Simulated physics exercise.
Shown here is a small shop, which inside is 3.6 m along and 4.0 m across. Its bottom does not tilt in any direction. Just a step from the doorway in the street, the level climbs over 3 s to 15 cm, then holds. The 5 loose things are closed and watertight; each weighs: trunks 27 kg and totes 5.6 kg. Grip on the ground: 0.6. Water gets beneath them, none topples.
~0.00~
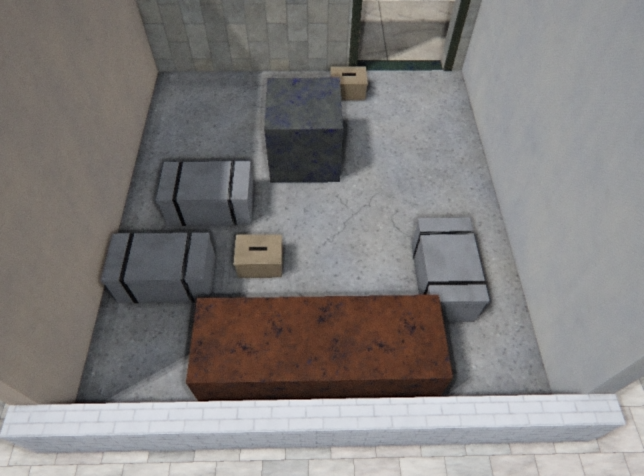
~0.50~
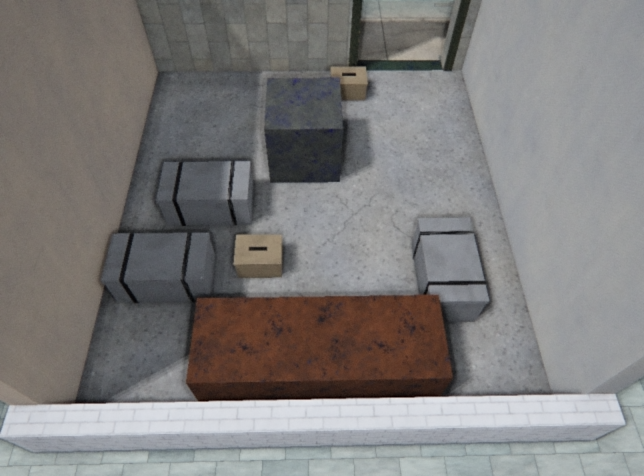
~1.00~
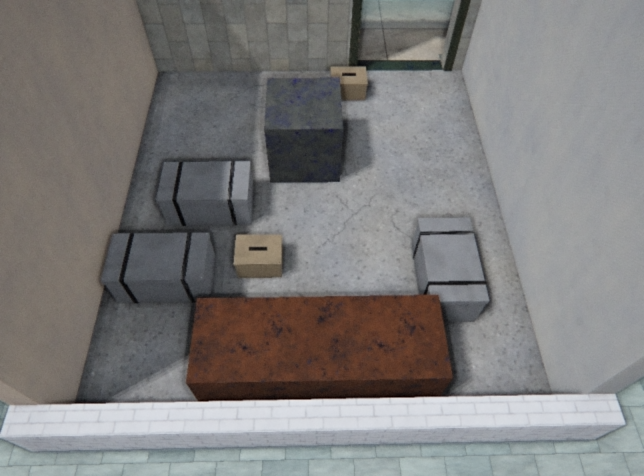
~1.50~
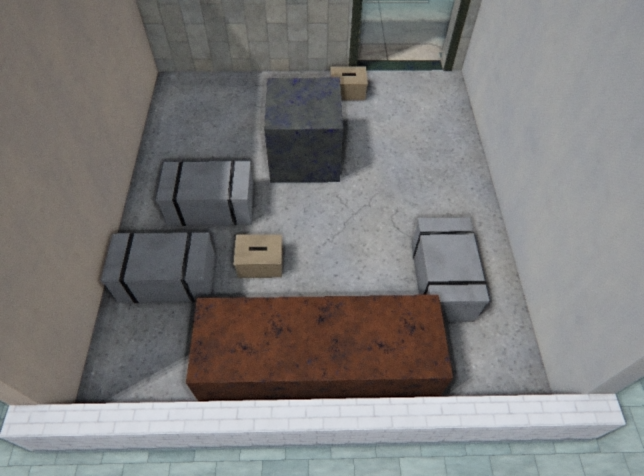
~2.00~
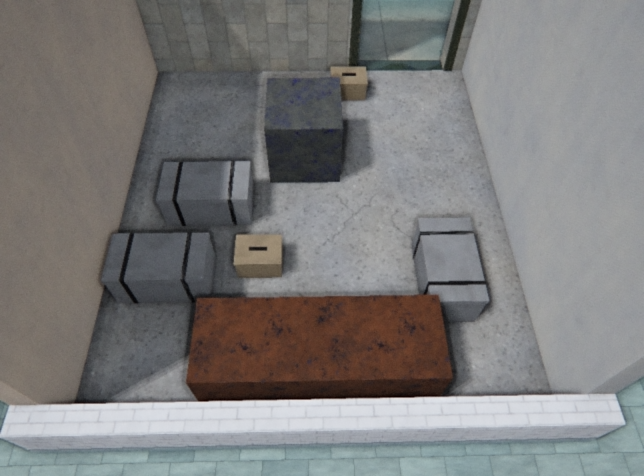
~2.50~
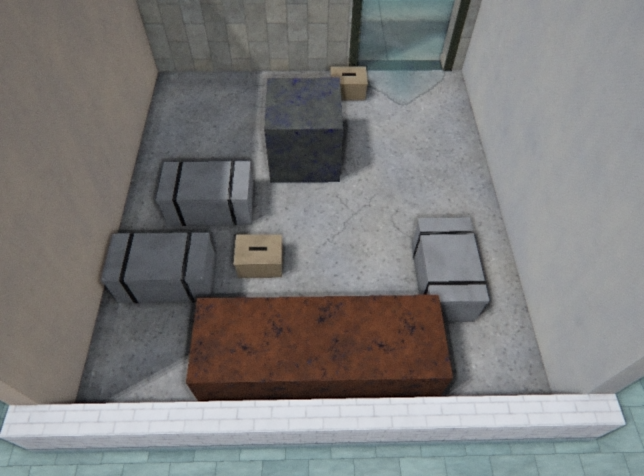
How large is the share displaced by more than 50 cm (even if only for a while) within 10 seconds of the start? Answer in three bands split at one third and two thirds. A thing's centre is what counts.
Under a third.
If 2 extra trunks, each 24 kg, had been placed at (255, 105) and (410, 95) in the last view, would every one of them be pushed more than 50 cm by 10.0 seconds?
So the first ends up within that distance while the second ends up beyond that distance.
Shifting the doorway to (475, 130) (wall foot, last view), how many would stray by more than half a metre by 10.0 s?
In that case the number is 1.
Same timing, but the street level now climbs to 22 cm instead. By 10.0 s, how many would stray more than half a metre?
I count 3 of them in that case.
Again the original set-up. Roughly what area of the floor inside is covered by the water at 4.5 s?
Roughly 4.5 m2.
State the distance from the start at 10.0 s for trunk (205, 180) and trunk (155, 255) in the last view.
Respectively 0 and 0 centimetres.
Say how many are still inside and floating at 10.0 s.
It comes to 2 of them.
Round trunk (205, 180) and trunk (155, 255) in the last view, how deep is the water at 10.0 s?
First roughly 3 cm, second roughly 6 cm.
After 3.5 s 0 of 5 are over 50 cm from their spots; 0 afloat.
After 4.5 s 0 of 5 are over 50 cm from their spots; 0 afloat.
After 7.0 s 0 of 5 are over 50 cm from their spots; 0 afloat.
After 10.0 s 0 of 5 are over 50 cm from their spots, and 0 have been at some point; 2 afloat.
